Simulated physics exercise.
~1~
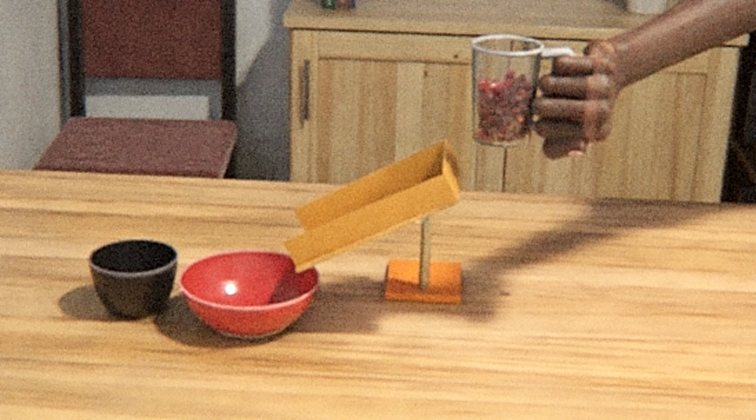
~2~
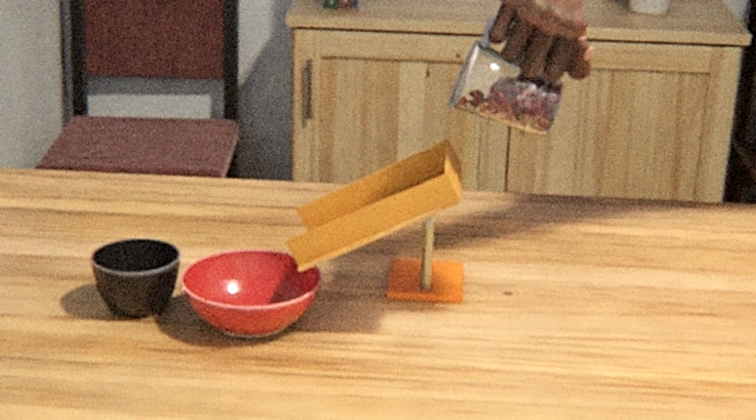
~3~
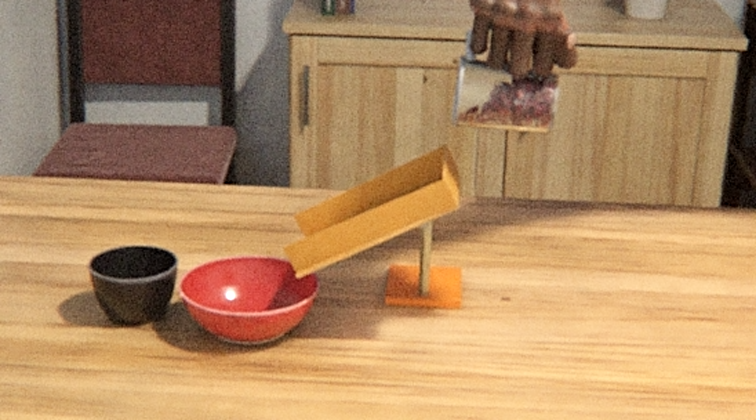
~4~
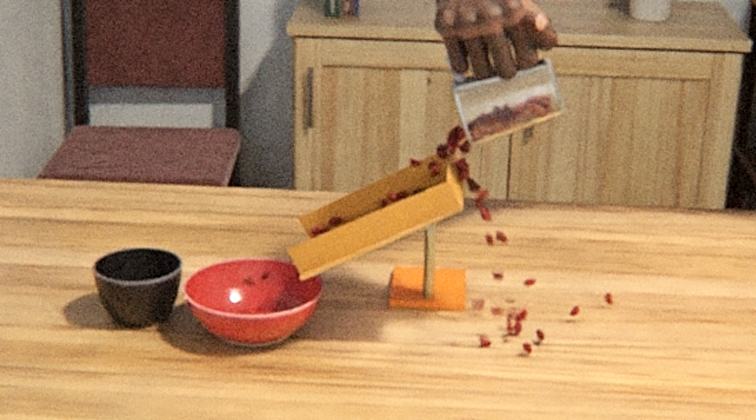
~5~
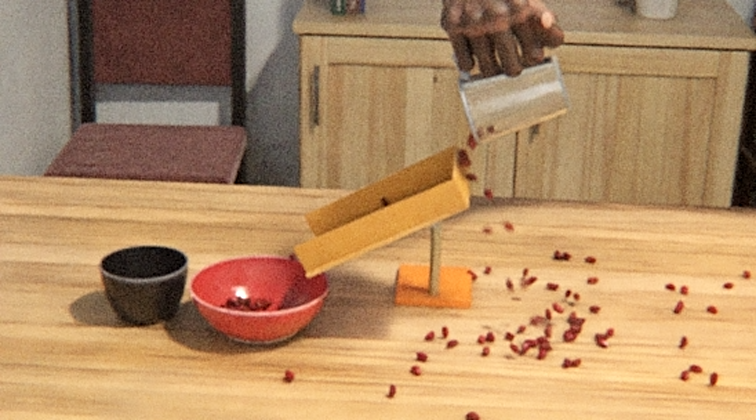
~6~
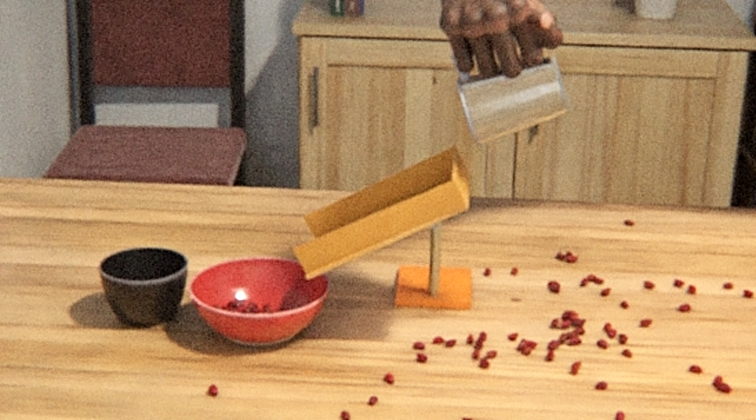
A hand tips a cup of red beans over a slope, scattering many outside the red bowl.
